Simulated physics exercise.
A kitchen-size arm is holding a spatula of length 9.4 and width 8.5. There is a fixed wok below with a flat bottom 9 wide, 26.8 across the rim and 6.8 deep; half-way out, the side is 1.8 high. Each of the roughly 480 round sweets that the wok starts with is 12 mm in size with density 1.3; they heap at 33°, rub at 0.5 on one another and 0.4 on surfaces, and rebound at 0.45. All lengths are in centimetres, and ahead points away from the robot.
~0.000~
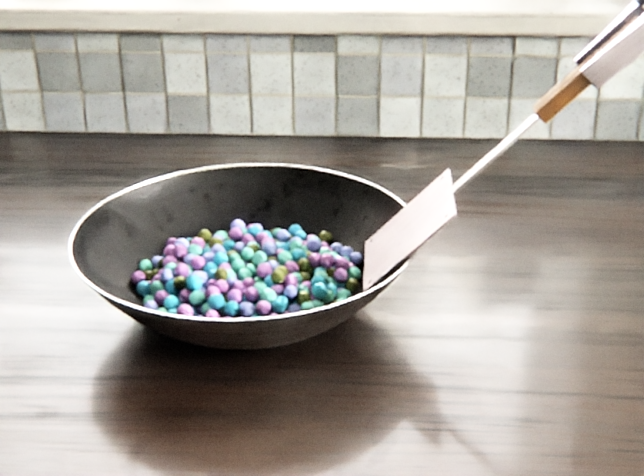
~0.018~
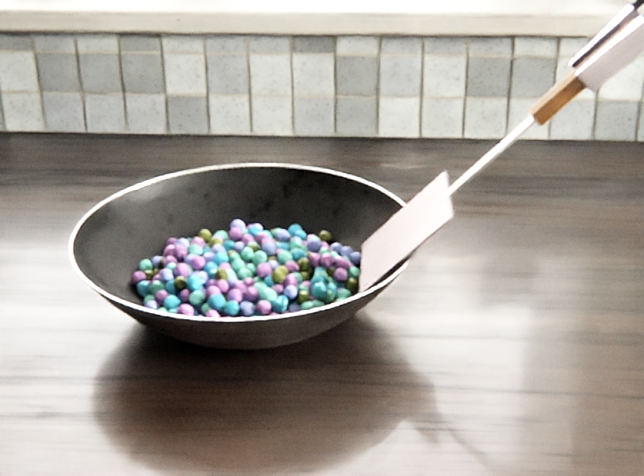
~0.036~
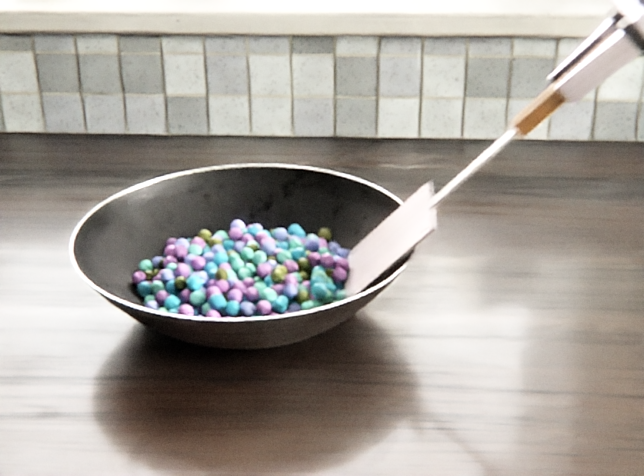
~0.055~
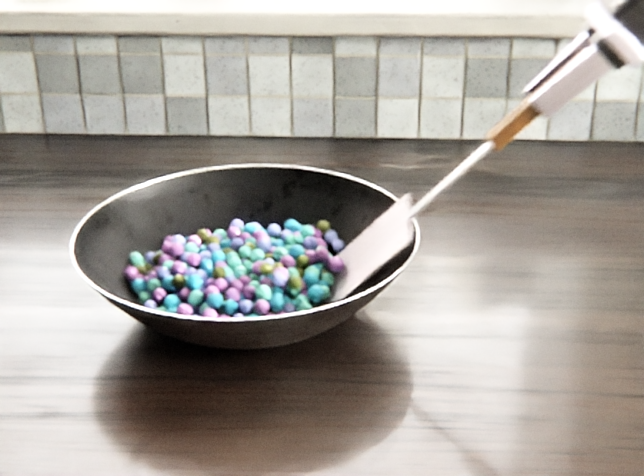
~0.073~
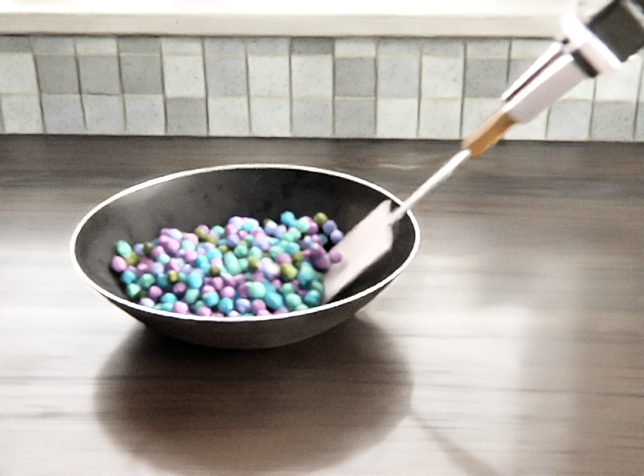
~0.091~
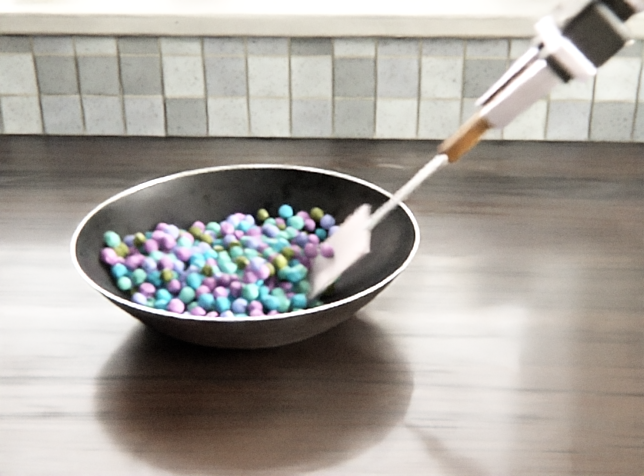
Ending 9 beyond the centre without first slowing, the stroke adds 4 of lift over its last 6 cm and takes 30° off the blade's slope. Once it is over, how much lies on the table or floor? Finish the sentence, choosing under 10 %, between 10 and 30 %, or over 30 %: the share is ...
The share is over 30 %.
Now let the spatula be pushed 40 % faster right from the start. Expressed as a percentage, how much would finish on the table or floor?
In that case, close to 50 per cent.
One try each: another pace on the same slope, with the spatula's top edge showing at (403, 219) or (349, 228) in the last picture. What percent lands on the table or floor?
Try one roughly 15 per cent; try two roughly 50 per cent.
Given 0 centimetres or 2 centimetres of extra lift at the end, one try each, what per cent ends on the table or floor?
It comes to around 25 per cent on the first try and around 40 per cent on the second.
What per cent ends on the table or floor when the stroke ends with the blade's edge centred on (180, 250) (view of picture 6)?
About 10 per cent.
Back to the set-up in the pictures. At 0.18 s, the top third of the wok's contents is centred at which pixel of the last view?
Centre: Roughly (141, 236) in the last picture.
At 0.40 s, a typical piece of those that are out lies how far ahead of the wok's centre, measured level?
Roughly 20 cm.
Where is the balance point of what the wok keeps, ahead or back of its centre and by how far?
It sits some 3.0 centimetres ahead of centre.
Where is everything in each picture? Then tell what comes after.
The first picture shows spatula top edge at (452, 191), sloping 46°; upper third of the load around (249, 266), from x 140 to 355, top at y 225; 480 in the wok.
The second picture shows spatula top edge at (449, 193), sloping 46°; upper third of the load around (249, 266), from x 140 to 355, top at y 225.
The third picture shows spatula top edge at (431, 205), sloping 46°; upper third of the load around (250, 266), from x 140 to 350, top at y 225.
The fourth picture shows spatula top edge at (409, 216), sloping 46°; upper third of the load around (248, 264), from x 130 to 340, top at y 225.
The fifth picture shows spatula top edge at (388, 223), sloping 46°; upper third of the load around (241, 262), from x 120 to 335, top at y 220.
The sixth picture shows spatula top edge at (366, 227), sloping 46°; upper third of the load around (228, 259), from x 110 to 335, top at y 210; 480 in the wok.
After 0.14 s, sloping 46°, highest piece 8 above the table; 480 in the wok.
After 0.18 s, sloping 35°, highest piece 9 above the table; 476 in the wok, 4 on the blade or in flight.
After 0.40 s, sloping 16°, highest piece 17 above the table; 268 in the wok, 70 on the table or floor, 142 on the blade or in flight.
After 1.45 s, sloping 16°, highest piece 5 above the table; 267 in the wok, 213 on the table or floor.
At rest, 267 in the wok, 213 on the table or floor. That is 44 % on the table or floor.
